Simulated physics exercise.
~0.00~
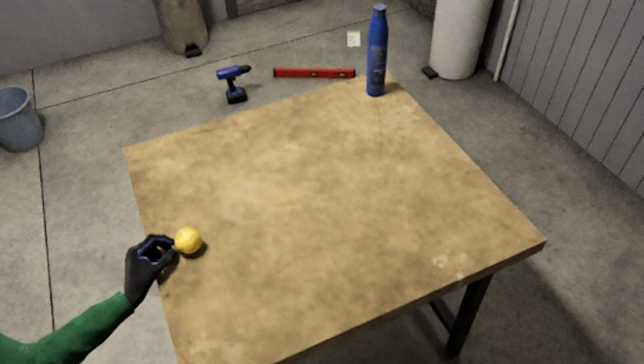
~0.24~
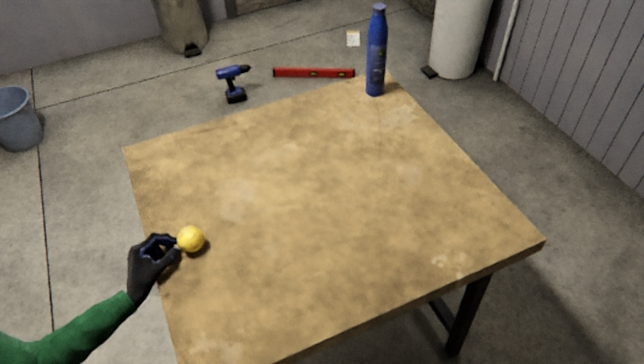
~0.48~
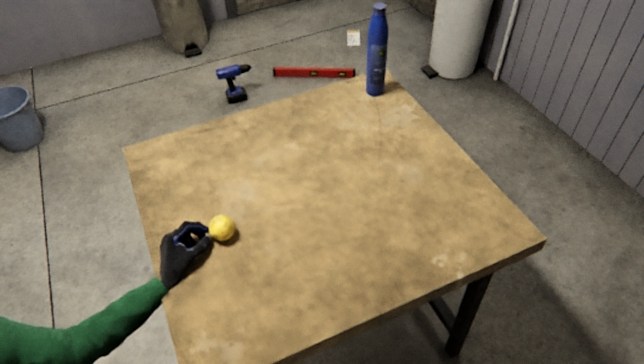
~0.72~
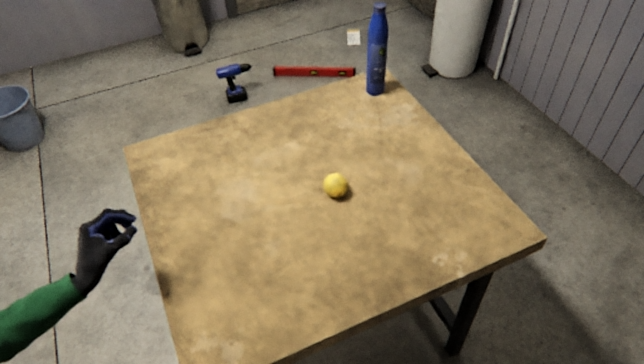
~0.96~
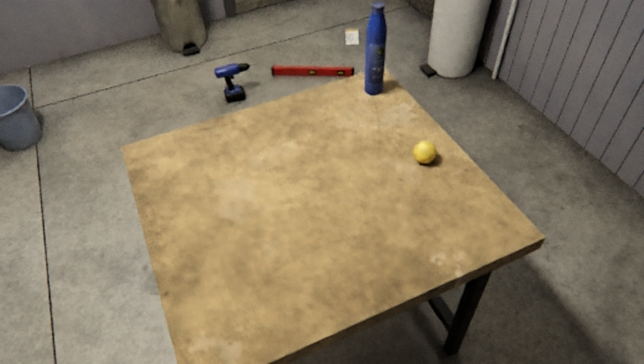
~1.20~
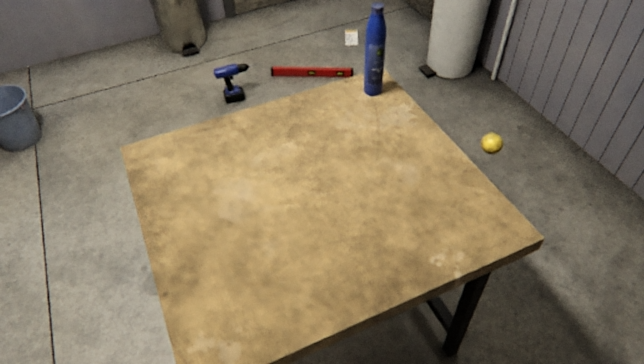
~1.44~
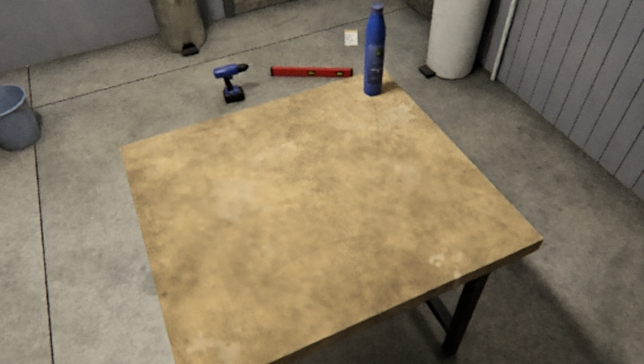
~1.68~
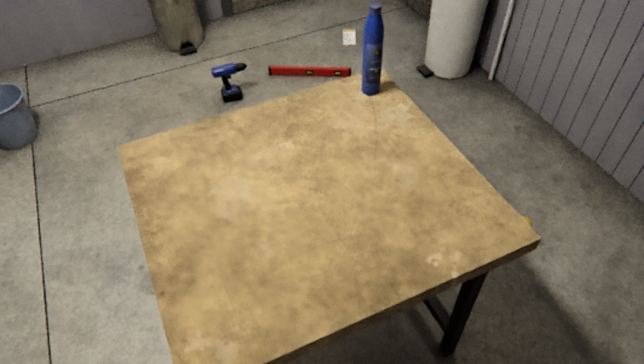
The footage shows a gloved hand in a green sleeve pushing a yellow ball rightward across a wooden table, then letting go and drawing back. The ball rolls past a standing blue bottle, goes off the right edge and drops out of sight, leaving the bottle in place.
